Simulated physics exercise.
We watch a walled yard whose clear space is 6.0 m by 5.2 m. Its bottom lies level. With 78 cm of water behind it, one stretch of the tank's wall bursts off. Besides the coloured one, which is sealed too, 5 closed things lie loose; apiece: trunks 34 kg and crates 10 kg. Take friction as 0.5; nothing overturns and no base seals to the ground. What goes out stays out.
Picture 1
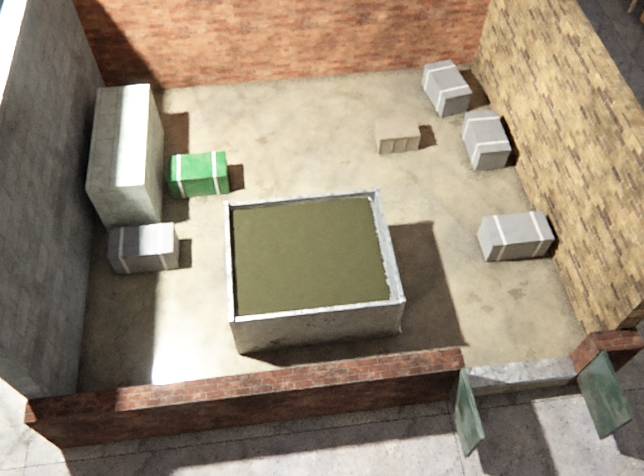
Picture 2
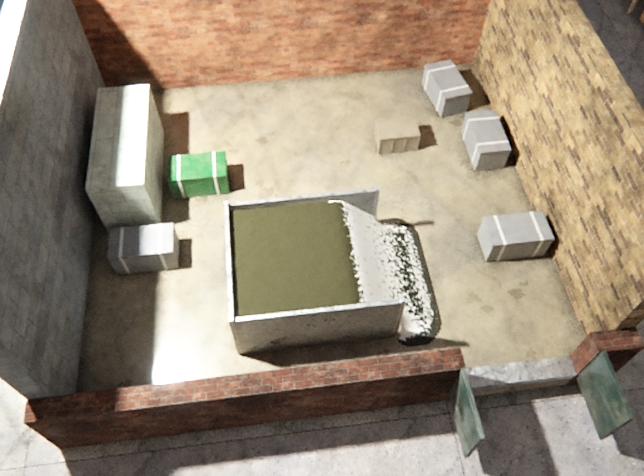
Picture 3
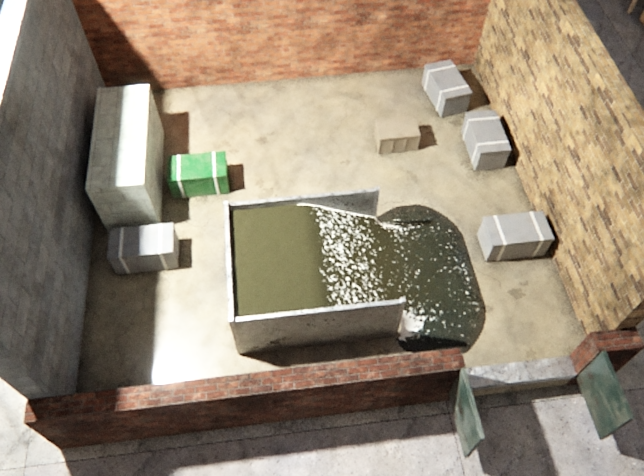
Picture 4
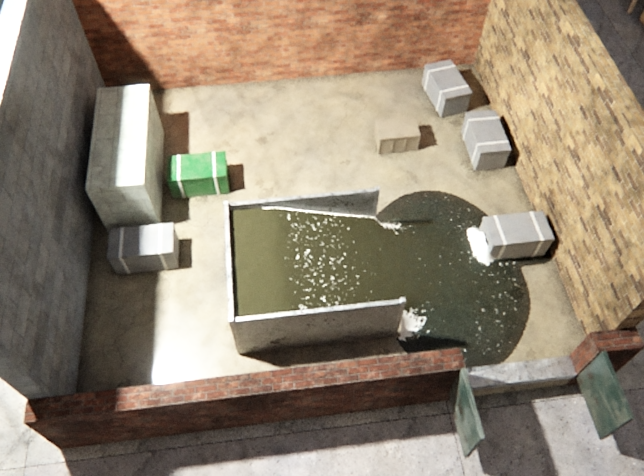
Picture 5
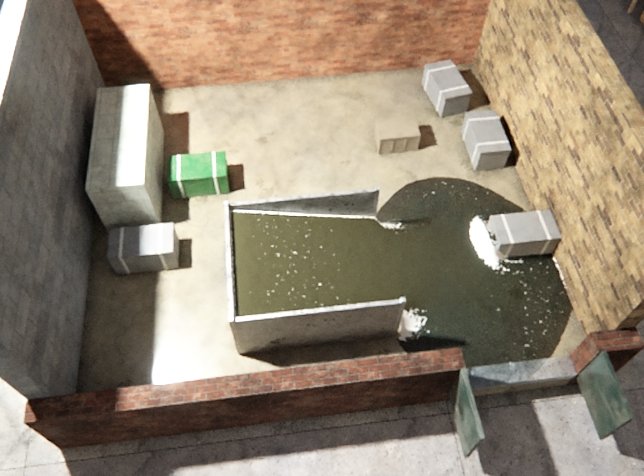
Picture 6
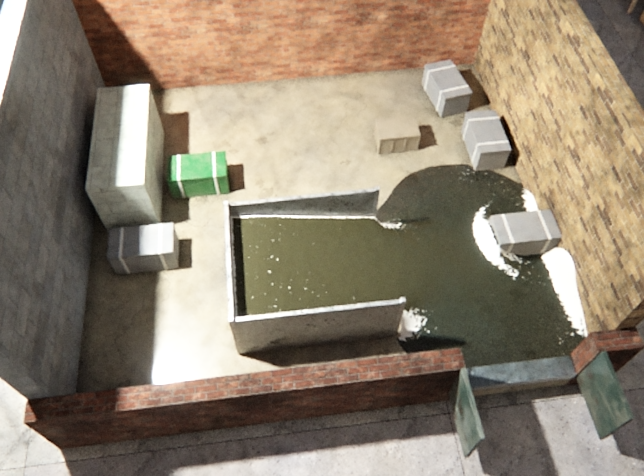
The clip shows a walled yard with a tank of murky water whose right side opens, letting water spread across the floor to the right, where it surrounds a grey box and shifts it slightly while the green trunk stays still.
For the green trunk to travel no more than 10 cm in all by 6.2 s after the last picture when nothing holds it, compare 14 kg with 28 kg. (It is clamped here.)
For it, only the larger load is enough.
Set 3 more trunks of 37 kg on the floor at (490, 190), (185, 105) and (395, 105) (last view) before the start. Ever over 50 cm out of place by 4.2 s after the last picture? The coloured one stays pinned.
In turn: Past it, under, past it.
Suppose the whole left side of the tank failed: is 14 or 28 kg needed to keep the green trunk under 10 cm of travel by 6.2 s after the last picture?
In that case neither weight holds it.
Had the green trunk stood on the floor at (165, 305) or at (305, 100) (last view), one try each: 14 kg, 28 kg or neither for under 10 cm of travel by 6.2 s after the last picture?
In turn: Either load holds; neither holds.
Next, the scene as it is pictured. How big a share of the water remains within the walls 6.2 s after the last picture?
Some 66 per cent remains.
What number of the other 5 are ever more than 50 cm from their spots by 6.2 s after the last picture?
I count 4.
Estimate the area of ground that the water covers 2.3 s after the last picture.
About 16 m2.
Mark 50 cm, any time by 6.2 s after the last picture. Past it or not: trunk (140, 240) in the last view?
Answer: Less.
Then, 0.6 s after the last picture the green trunk would be 0 cm from its start with 14 kg and 0 cm from its start with 28 kg; 0 cm of water round it then.
Then, 2.3 s after the last picture the green trunk would be 0 cm from its start with 14 kg and 0 cm from its start with 28 kg; 0 cm of water round it then.
Then, 4.2 s after the last picture the green trunk would be 0 cm from its start with 14 kg and 0 cm from its start with 28 kg; 2 cm of water round it then.
Then, 6.2 s after the last picture the green trunk would be 47 cm from its start with 14 kg and 2 cm from its start with 28 kg; 6 cm of water round it then.
